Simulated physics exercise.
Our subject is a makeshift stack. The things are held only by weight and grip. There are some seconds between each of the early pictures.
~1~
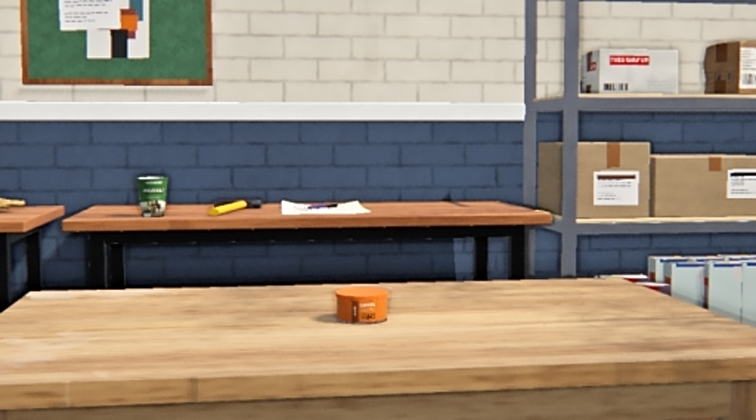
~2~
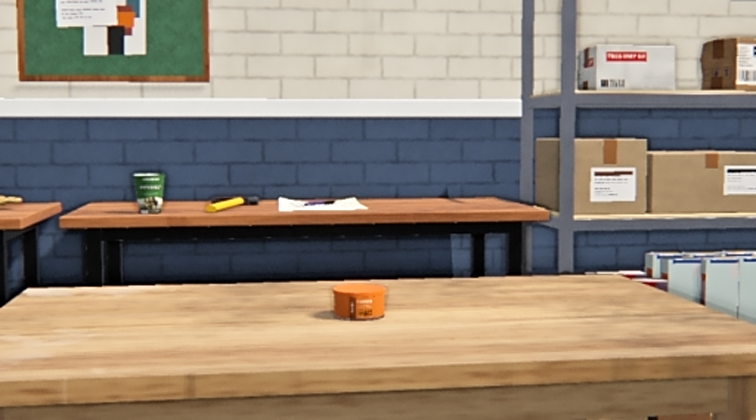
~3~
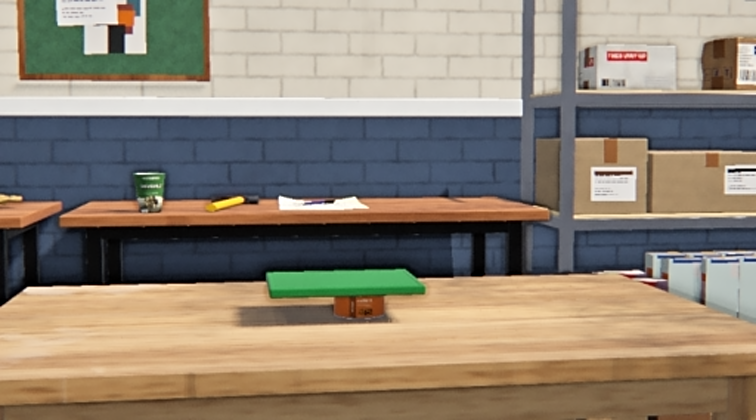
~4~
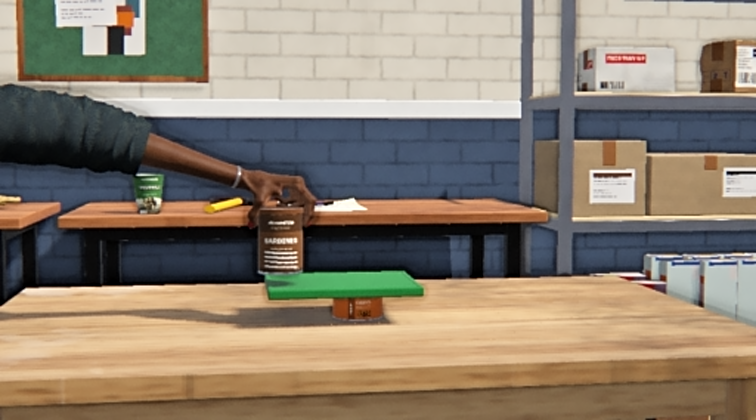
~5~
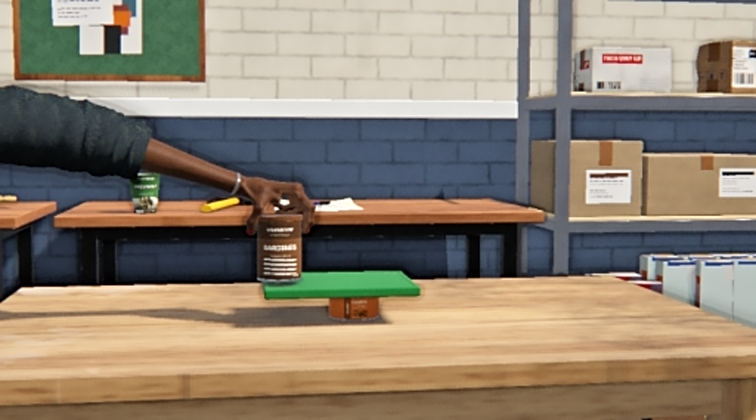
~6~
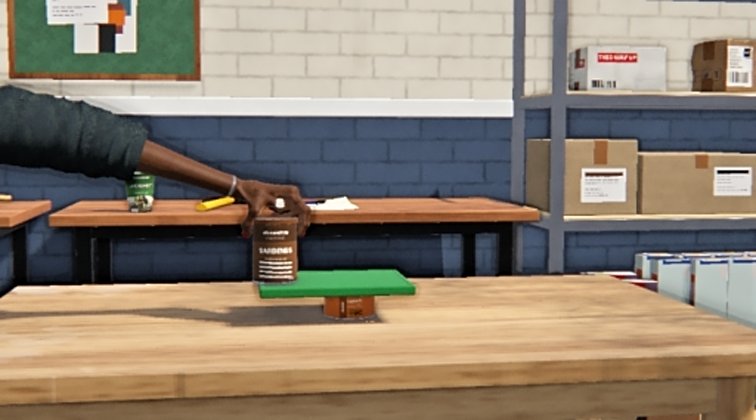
A hand lowers a brown tin onto the left end of a green lid on an orange tub.
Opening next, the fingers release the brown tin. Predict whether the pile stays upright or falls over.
Most likely the stack fails.
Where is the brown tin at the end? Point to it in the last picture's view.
At about (203, 301).
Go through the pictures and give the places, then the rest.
In the first picture, the last thing is not in view yet.
In the second picture, the last thing is not in view yet.
In the third picture, the last thing is not in view yet; green lid (342, 283).
In the fourth picture, still above its spot; brown tin (280, 240); green lid (341, 285).
In the fifth picture, still above its spot; brown tin (280, 247); green lid (337, 284).
In the sixth picture, set down, still held; brown tin (275, 250); green lid (333, 283).
Then, 0.30 s on from there, brown tin now fallen; green lid turned 26° from how it was put.
Then, 0.40 s on from there, green lid turned 15° from how it was put.
Then, 0.60 s on from there, green lid turned 3° from how it was put.
In the end, fallen, brown tin; the other 2 unmoved. At the end, from the last picture's camera, brown tin near (203, 301). The stack gives way.
